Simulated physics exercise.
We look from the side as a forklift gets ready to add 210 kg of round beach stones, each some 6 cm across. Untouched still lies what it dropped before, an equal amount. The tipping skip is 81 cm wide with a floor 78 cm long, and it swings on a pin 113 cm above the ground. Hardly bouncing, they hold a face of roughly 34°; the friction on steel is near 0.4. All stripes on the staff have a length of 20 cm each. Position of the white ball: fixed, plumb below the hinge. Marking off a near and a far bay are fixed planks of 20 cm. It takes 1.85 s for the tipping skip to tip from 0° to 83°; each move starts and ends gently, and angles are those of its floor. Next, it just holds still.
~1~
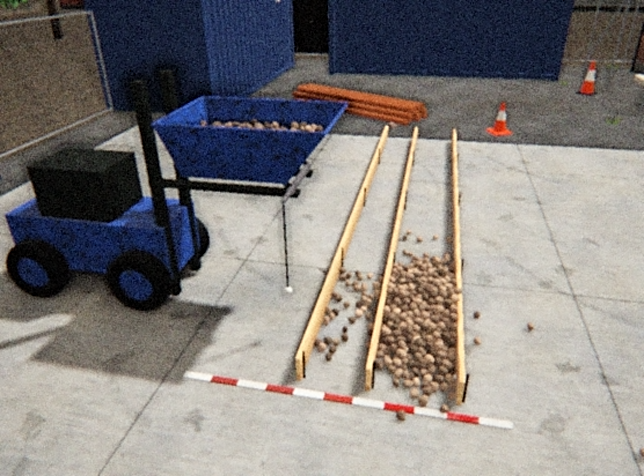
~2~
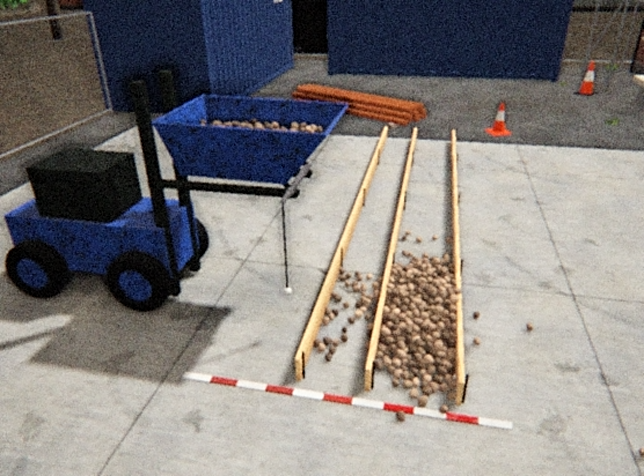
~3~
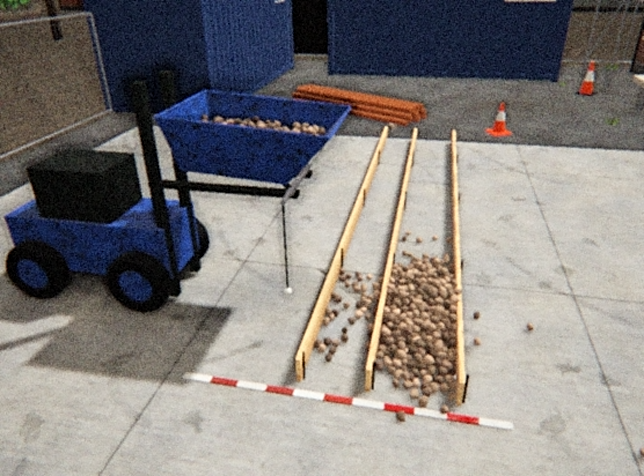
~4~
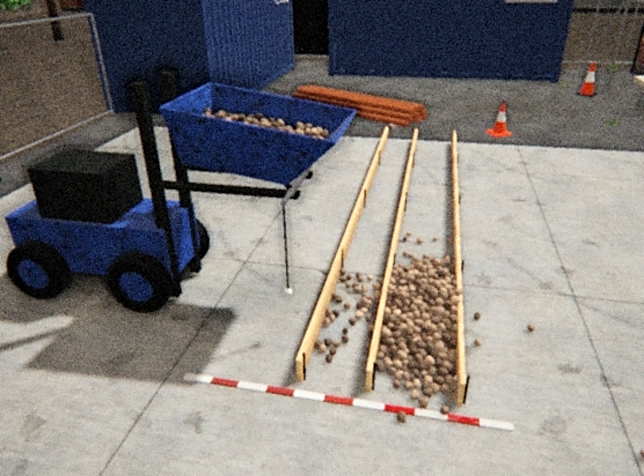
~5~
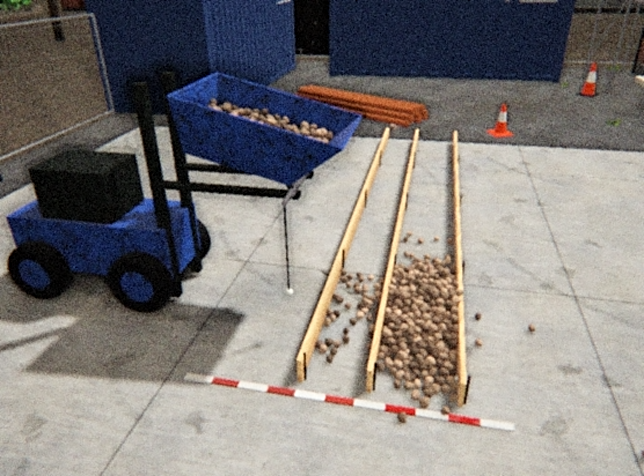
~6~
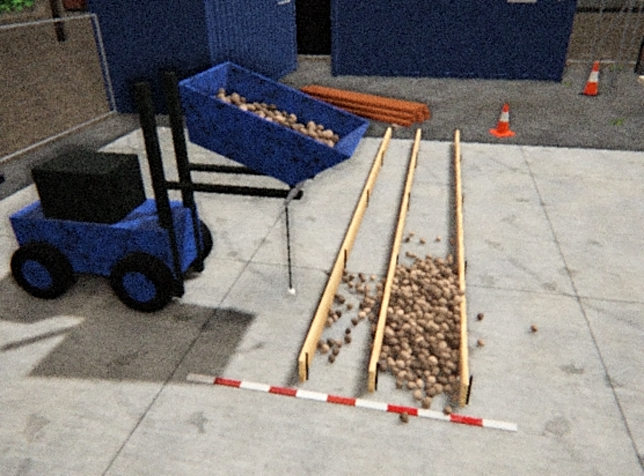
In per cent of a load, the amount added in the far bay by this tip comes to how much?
It comes to roughly 73 per cent.
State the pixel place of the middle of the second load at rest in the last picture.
Roughly pixel (431, 301) in the last view.
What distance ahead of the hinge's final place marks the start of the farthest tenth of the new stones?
Distance ahead of it: About 160 cm.
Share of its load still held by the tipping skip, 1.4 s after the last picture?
Some 20 percent, roughly.
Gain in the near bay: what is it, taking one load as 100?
Near 5 %.
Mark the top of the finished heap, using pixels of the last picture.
Pretty much at (424, 283), give or take.
Then, 0.8 s after the last picture the floor is at 70°; in per cent of one load, 97 in the tipping skip, 10 in the near bay, 92 in the far bay, 1 past the last board; the foremost stones are at (490, 330).
Then, 1.4 s after the last picture the floor is at 83°; in per cent of one load, 18 in the tipping skip, 13 in the near bay, 164 in the far bay, 5 past the last board; the foremost stones are at (513, 326).
Then, 1.7 s after the last picture the floor is at 83°; in per cent of one load, 1 in the tipping skip, 10 in the near bay, 173 in the far bay, 16 past the last board; the foremost stones are at (573, 327).
Then, 4.0 s after the last picture the floor is at 83°; in per cent of one load, 0 in the tipping skip, 11 in the near bay, 166 in the far bay, 23 past the last board; the foremost stones are past the picture's edge. Net gain in the far bay, 73.
